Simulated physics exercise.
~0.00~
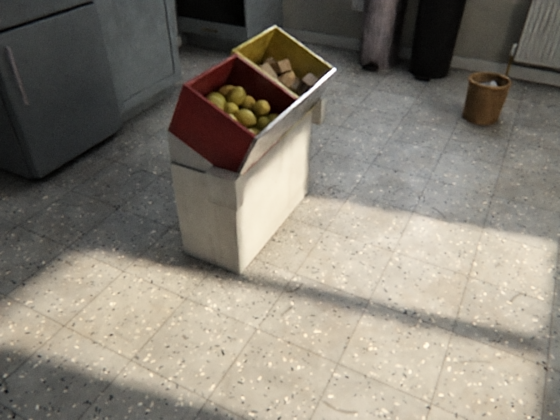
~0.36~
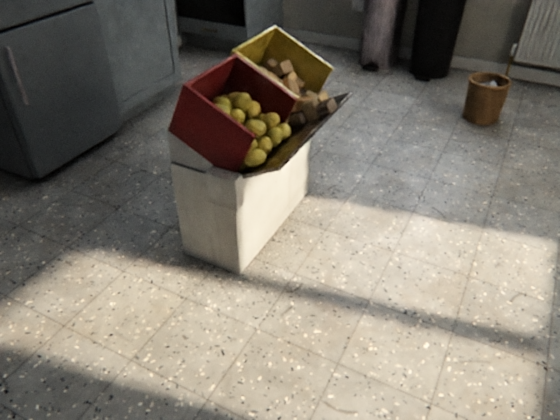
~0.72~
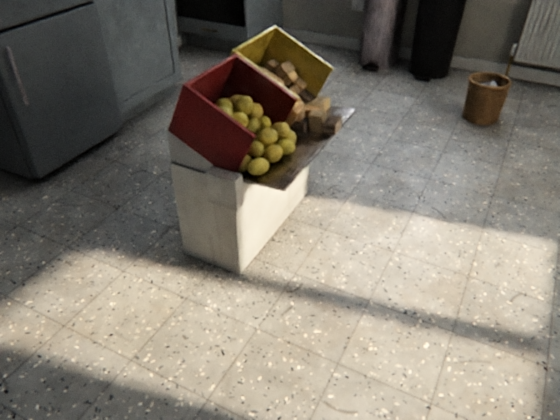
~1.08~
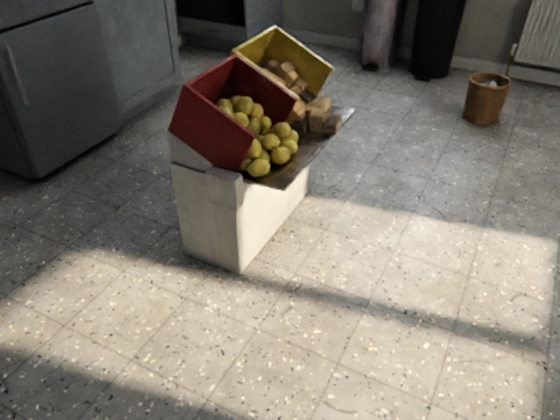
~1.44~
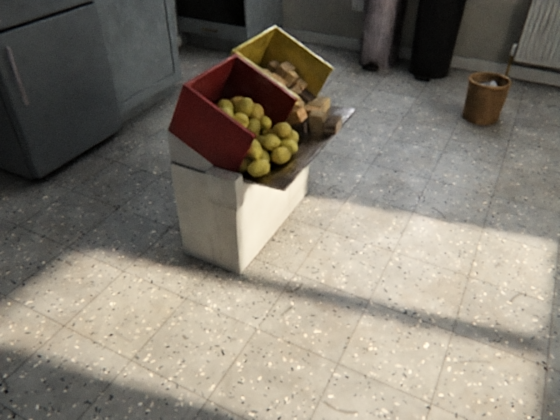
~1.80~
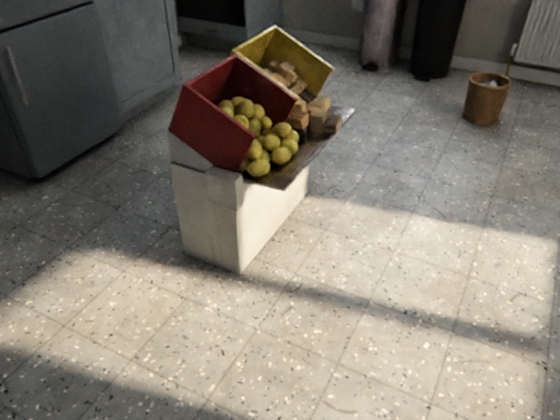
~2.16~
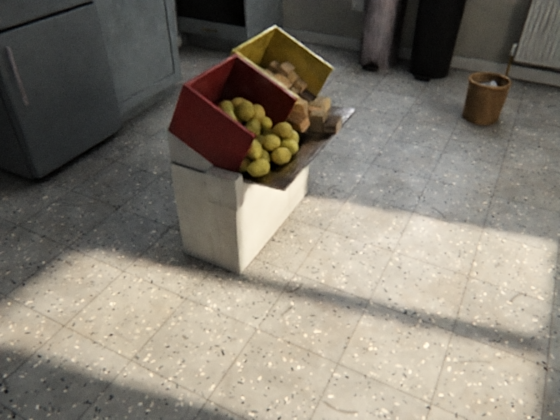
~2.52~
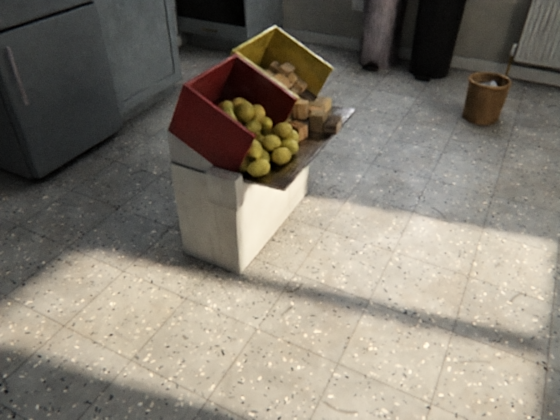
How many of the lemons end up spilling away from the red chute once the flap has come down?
None are seen to spill away. The lemons slide forward and come to rest heaped between the red chute and its lowered flap, with none on the floor.
